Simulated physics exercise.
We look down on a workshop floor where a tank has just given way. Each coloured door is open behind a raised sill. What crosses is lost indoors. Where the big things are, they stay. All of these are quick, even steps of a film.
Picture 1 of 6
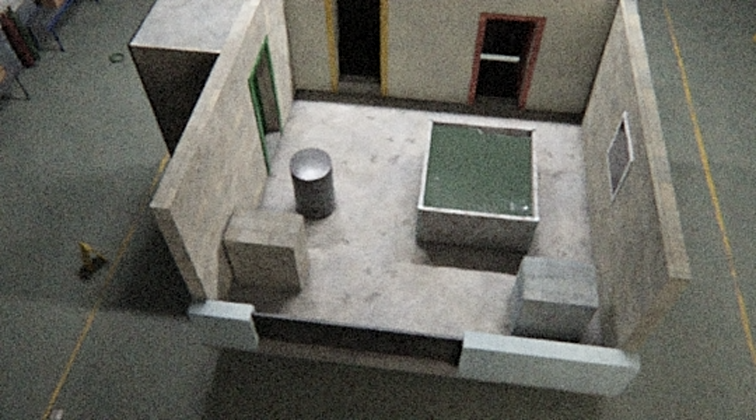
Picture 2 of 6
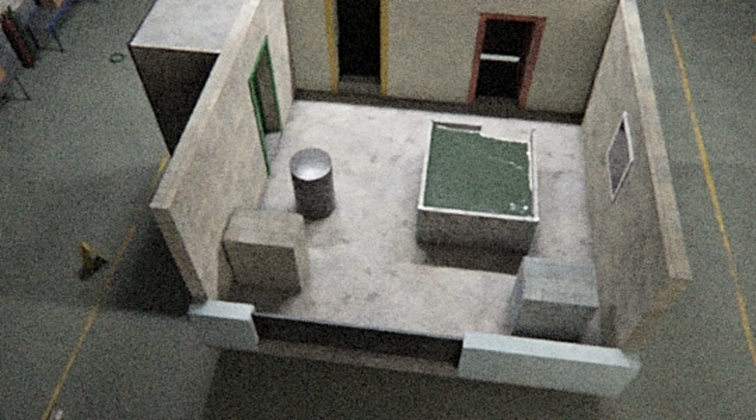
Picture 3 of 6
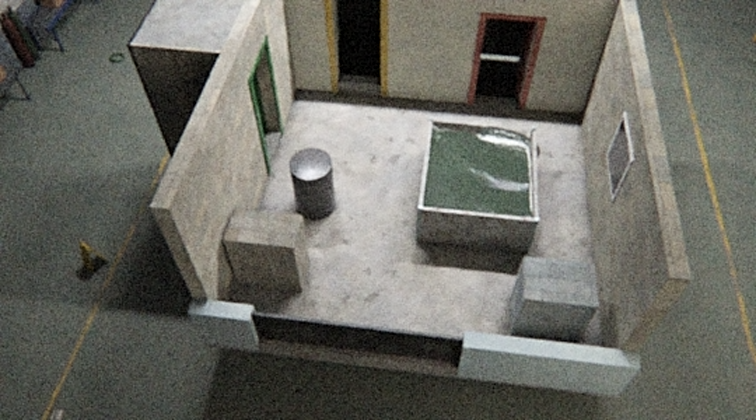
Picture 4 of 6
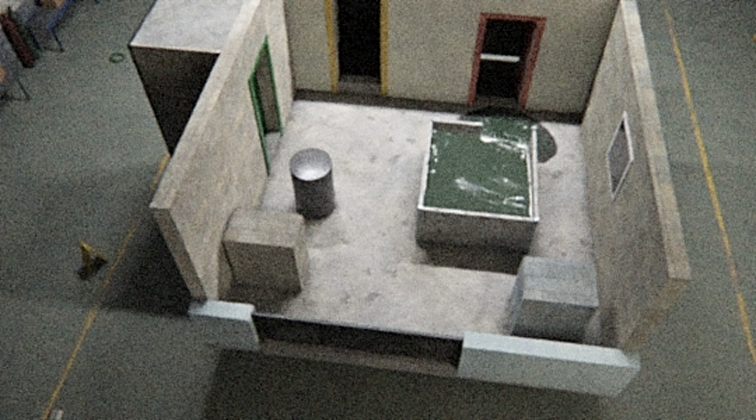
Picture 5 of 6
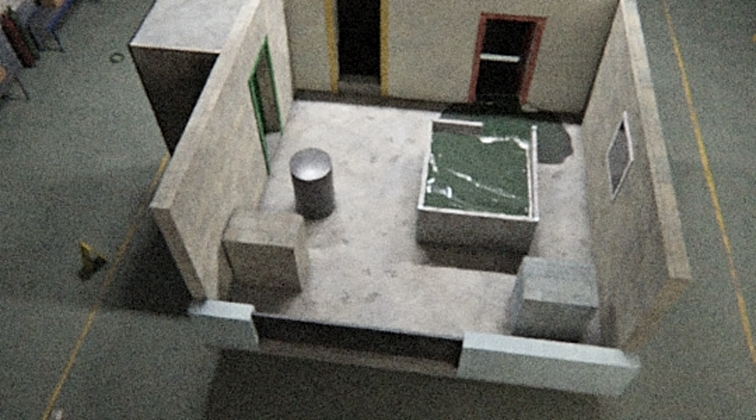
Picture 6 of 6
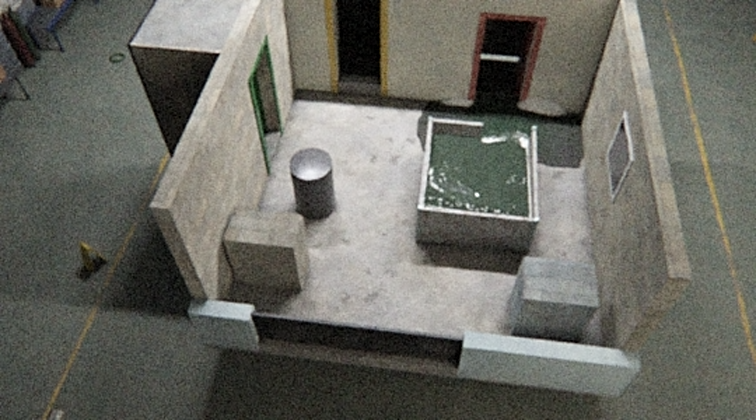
At first, green water lies still in an open tank inside a walled, roofless room with a drum and blocks. The surface then dips and ripples, and water pours out on the tank's far side, spreading in a dark pool across the floor toward the back and right walls.
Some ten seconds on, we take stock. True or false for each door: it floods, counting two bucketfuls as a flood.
Yellow door - false; red door - true; green door - false.
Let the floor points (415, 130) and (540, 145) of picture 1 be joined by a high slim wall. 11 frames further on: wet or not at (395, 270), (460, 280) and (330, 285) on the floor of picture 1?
Untouched; untouched; untouched.
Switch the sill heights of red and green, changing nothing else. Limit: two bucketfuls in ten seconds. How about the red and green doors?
Result - red comes in high, green comes in high.
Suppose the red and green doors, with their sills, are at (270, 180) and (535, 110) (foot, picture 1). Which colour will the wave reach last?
Answer: The red door.
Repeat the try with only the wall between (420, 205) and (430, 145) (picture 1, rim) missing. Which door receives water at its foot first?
The green door.
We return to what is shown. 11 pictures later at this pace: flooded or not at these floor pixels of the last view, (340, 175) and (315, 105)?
Point one: Unflooded. Point two: Swamped.
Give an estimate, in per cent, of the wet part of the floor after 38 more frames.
That should be about 80 %.
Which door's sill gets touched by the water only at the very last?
The green-painted one.
A moment on, water covers 15 % of the floor; the yellow door wet at the sill, nothing in, the red door far over two buckets in, the green door not reached.
Next, water covers 30 % of the floor; the yellow door wet at the sill, nothing in, the red door far over two buckets in, the green door not reached.
Then, water covers 45 % of the floor; the yellow door wet at the sill, nothing in, the red door far over two buckets in, the green door wet at the sill, nothing in.
Later, water covers 80 % of the floor; the yellow door wet at the sill, nothing in, the red door far over two buckets in, the green door wet at the sill, nothing in.
In the end, water covers 95 % of the floor; the yellow door wet at the sill, nothing in, the red door far over two buckets in, the green door wet at the sill, nothing in.
